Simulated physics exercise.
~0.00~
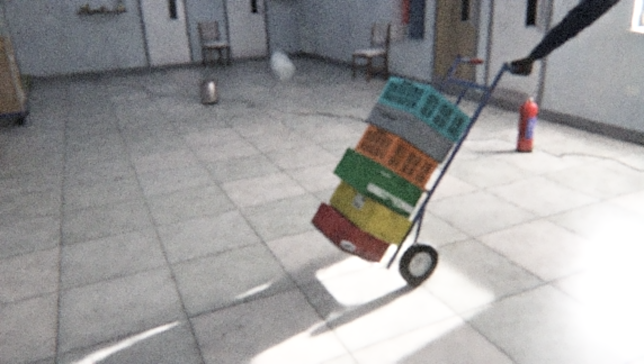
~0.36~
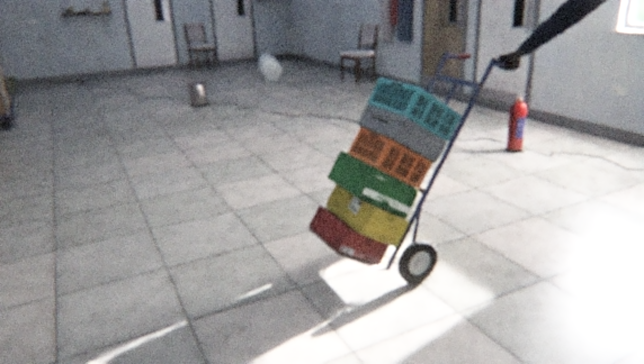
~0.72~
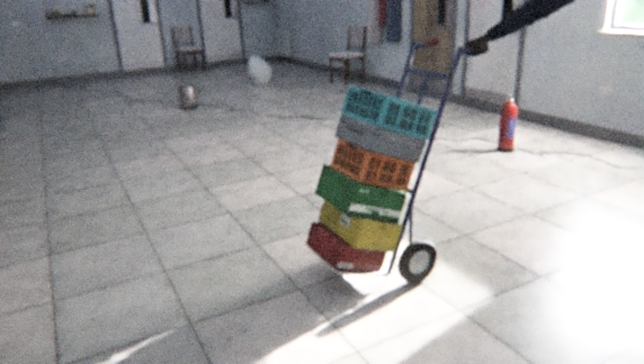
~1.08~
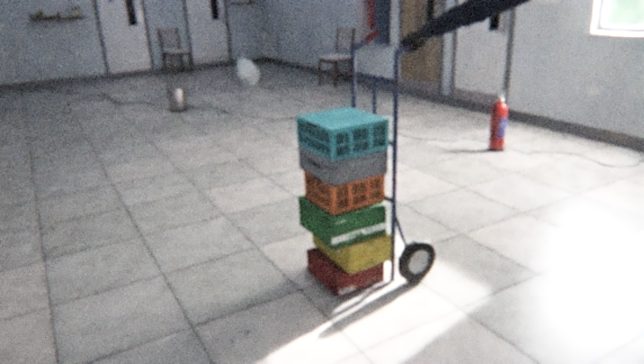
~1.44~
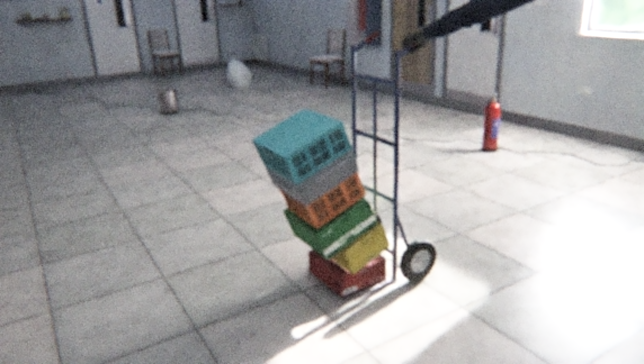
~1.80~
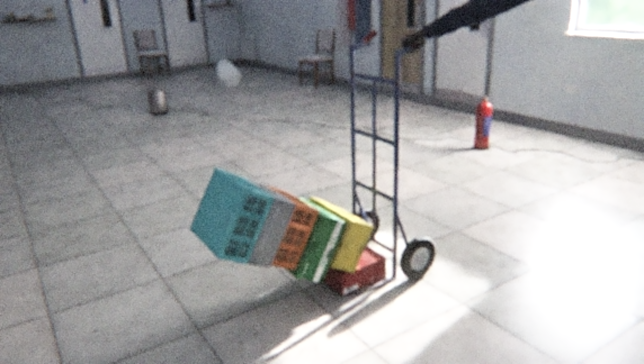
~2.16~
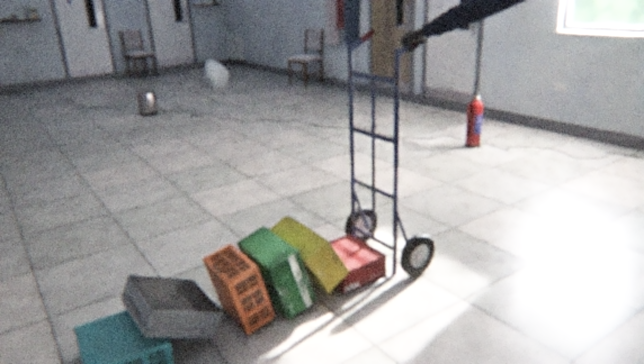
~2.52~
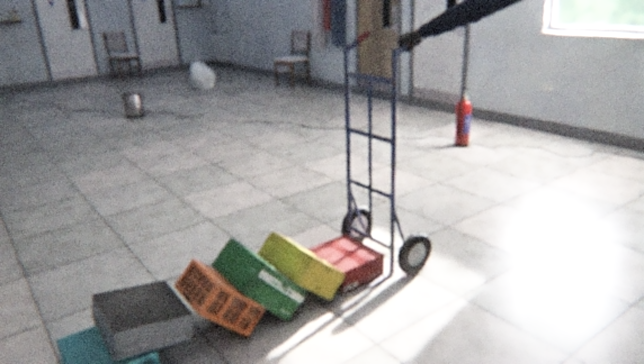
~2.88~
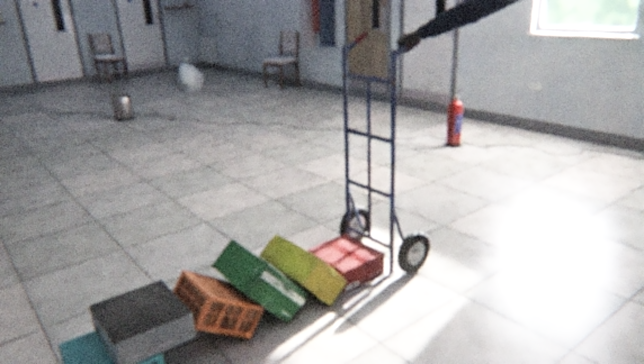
A loaded sack truck tips upright and all but the bottom red box topple left.
